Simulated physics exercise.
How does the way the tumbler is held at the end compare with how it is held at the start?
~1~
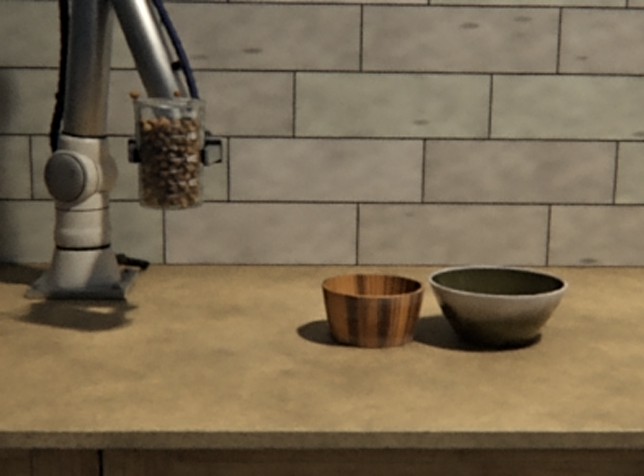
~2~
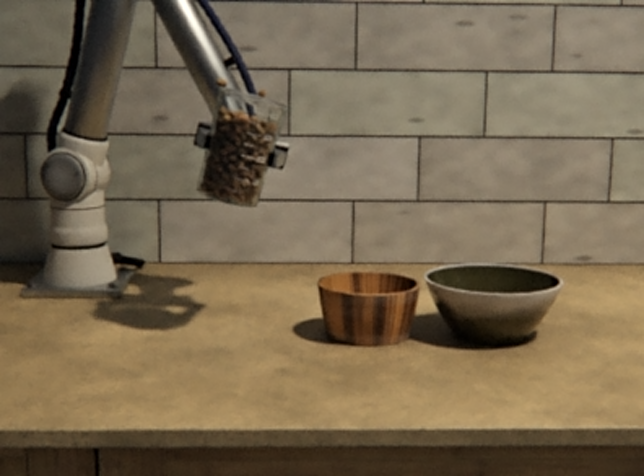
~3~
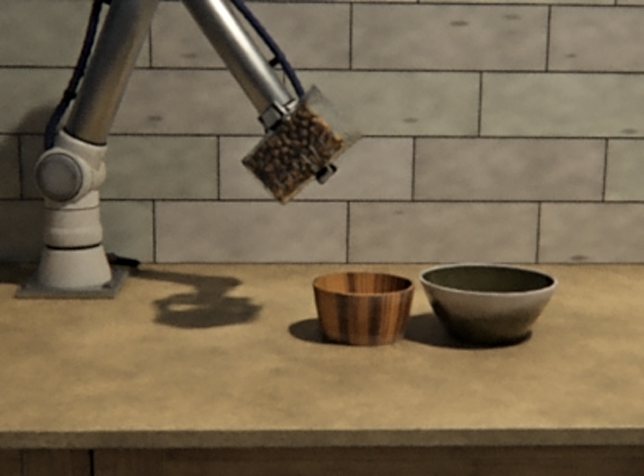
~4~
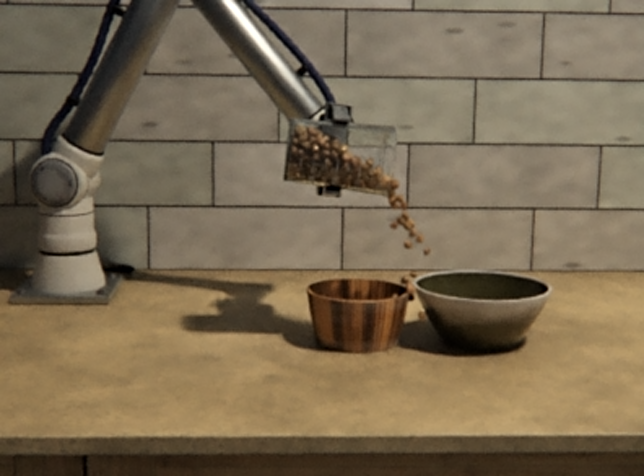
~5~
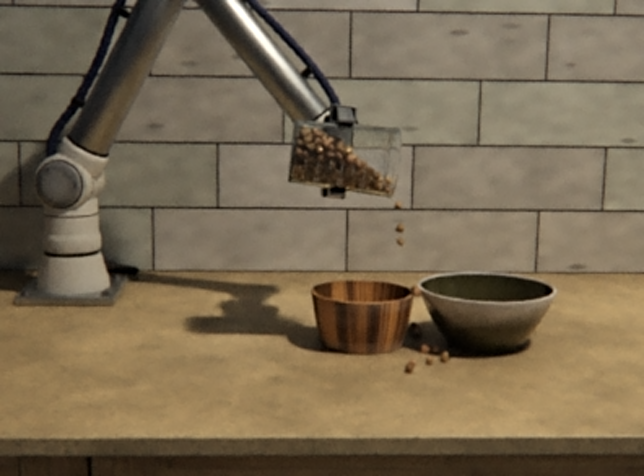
At the start the robot arm holds the tumbler upright, and by the end the tumbler is tipped over onto its side.
